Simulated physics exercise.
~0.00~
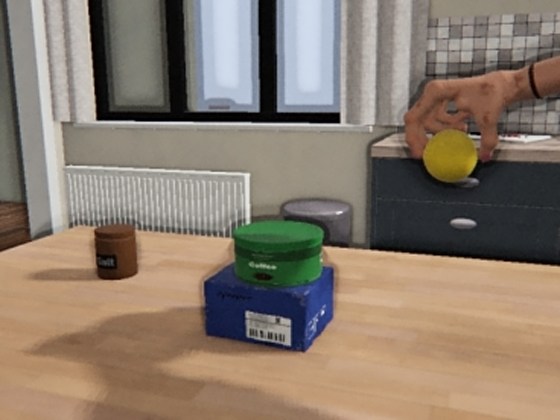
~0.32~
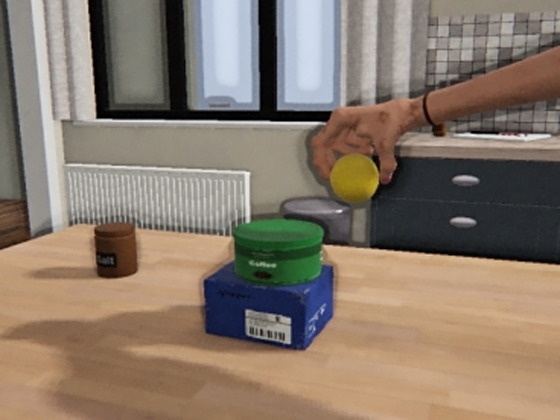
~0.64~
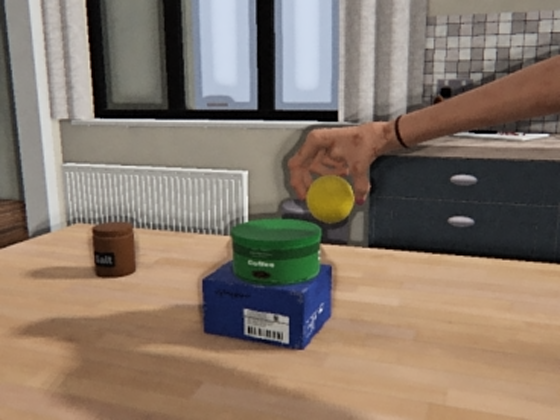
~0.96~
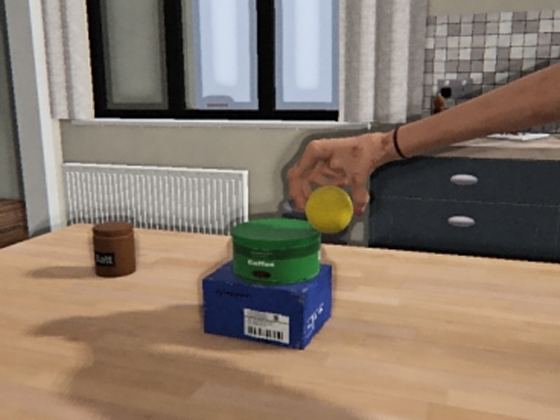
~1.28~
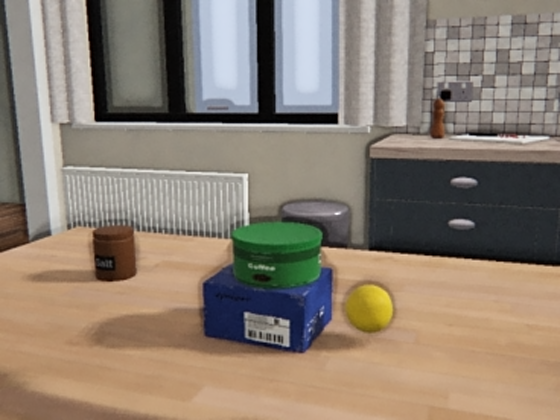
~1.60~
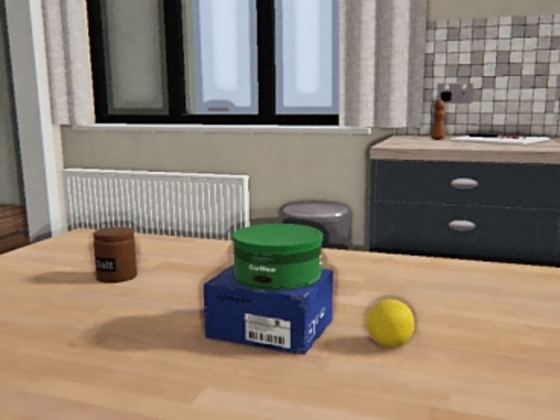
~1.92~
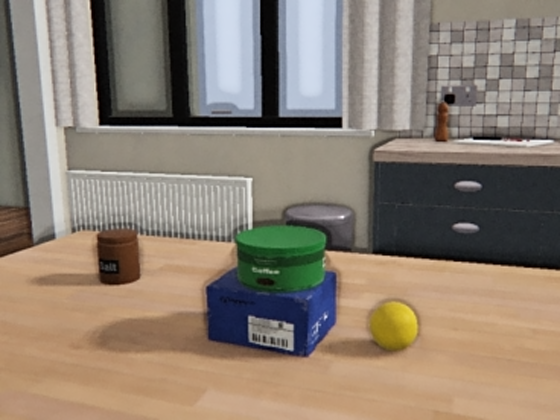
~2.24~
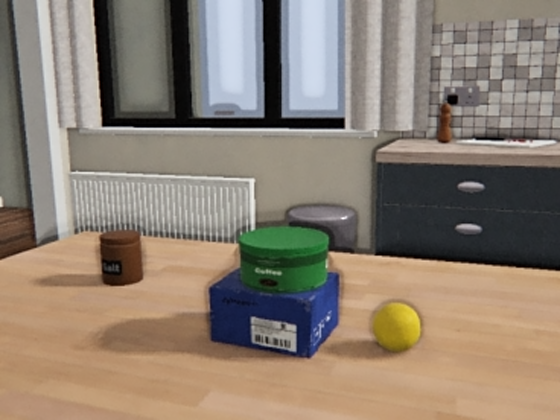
The video shows a hand carrying a yellow lemon leftward to a green tub stacked on a blue box, beside a brown jar on a wooden table. Once released, the lemon falls to the right of the box and ends on the tabletop, while the tub stays on the box.
